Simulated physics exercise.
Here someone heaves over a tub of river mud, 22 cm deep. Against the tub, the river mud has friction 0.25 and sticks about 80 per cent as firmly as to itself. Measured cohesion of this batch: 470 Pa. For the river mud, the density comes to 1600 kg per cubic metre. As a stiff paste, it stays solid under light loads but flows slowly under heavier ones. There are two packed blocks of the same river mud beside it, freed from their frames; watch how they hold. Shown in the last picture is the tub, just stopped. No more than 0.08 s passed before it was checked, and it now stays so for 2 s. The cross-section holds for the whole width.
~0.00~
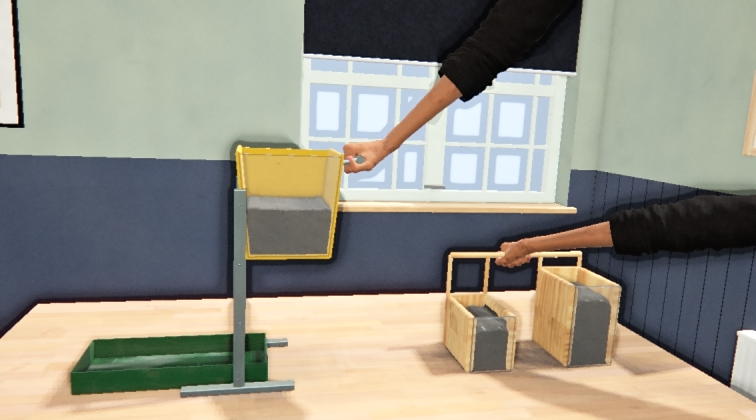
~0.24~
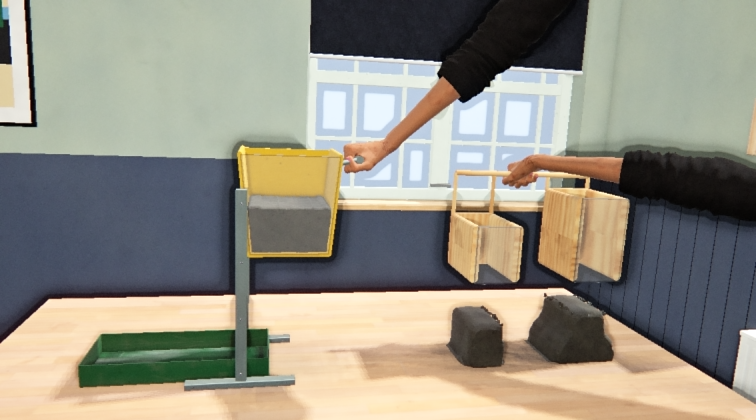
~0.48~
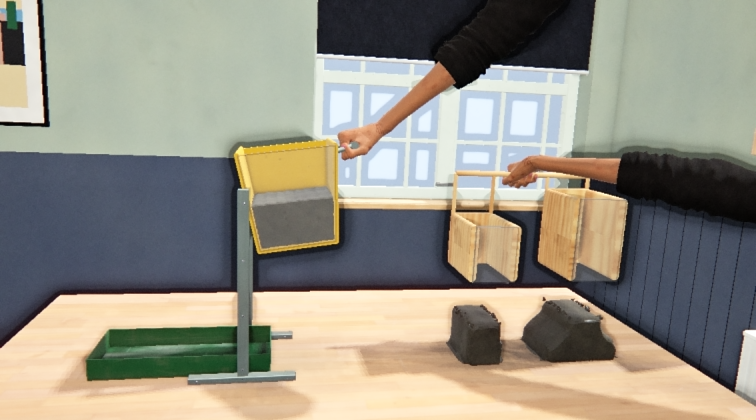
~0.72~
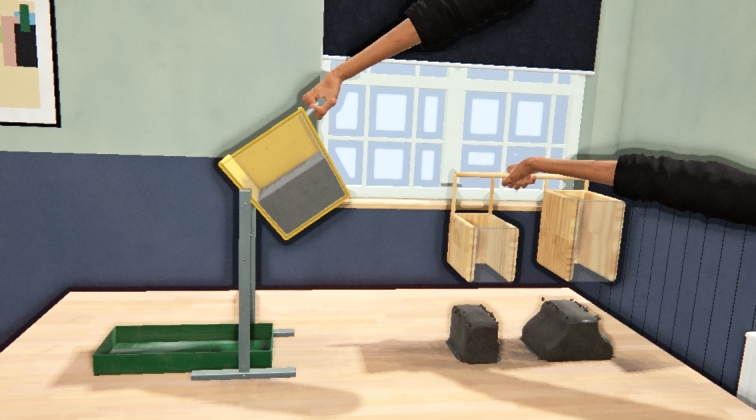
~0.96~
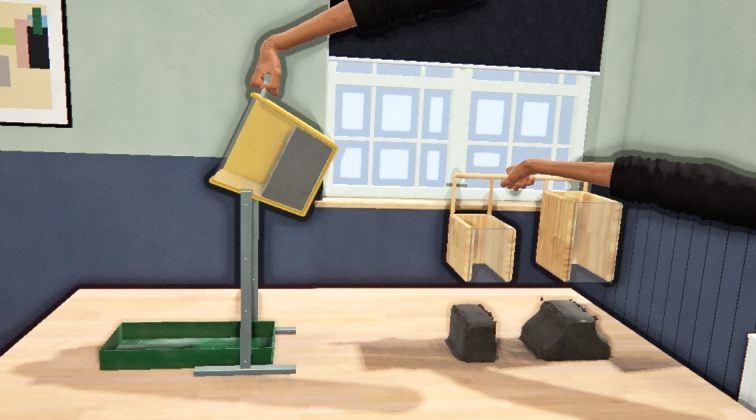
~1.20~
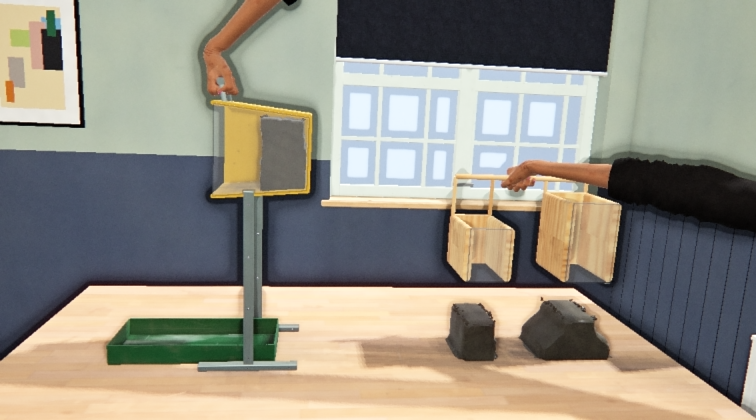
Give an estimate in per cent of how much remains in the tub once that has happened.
100 %.
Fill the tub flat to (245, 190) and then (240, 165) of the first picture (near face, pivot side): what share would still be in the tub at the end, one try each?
First try 70 per cent, second try 50 per cent.
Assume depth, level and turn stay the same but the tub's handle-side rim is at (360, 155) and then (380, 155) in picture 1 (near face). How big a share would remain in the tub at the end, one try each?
I'd say near 75 percent the first time and near 55 percent the second.
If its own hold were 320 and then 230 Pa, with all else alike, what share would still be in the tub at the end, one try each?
Try one gives 80 per cent, try two gives 65 per cent.
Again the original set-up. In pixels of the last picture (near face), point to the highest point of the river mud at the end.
On the near face, the top ends up close to (264, 148).
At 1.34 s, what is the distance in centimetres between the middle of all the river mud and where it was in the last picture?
Something like 4 cm, I'd say.
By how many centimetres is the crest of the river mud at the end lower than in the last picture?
About 7 cm.
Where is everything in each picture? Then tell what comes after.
In the first frame, handle-side rim at (340, 156), tilt 0 degrees; highest point of the river mud at (246, 209); test blocks 11 cm, 18 cm high (left to right).
In the second frame, handle-side rim at (339, 156), tilt 0 degrees; highest point of the river mud at (248, 208); test blocks 11 cm, 13 cm high (left to right).
In the third frame, handle-side rim at (333, 145), tilt 8 degrees; highest point of the river mud at (329, 198); test blocks 11 cm, 12 cm high (left to right).
In the fourth frame, handle-side rim at (300, 111), tilt 36 degrees; highest point of the river mud at (322, 159); test blocks 11 cm, 12 cm high (left to right).
In the fifth frame, handle-side rim at (252, 97), tilt 65 degrees; highest point of the river mud at (297, 128); test blocks 11 cm, 12 cm high (left to right).
In the sixth frame, handle-side rim at (213, 105), tilt 89 degrees; highest point of the river mud at (271, 119); test blocks 11 cm, 12 cm high (left to right).
By 1.34 s, the tub is at 89 degrees and holds 100 %.
By 1.51 s, the tub is at 89 degrees and holds 100 %.
By 1.68 s, the tub is at 89 degrees and holds 100 %.
By 1.85 s, the tub is at 89 degrees and holds 100 %.
By 3.20 s, at the end, the tub is at 89 degrees and holds 100 %.
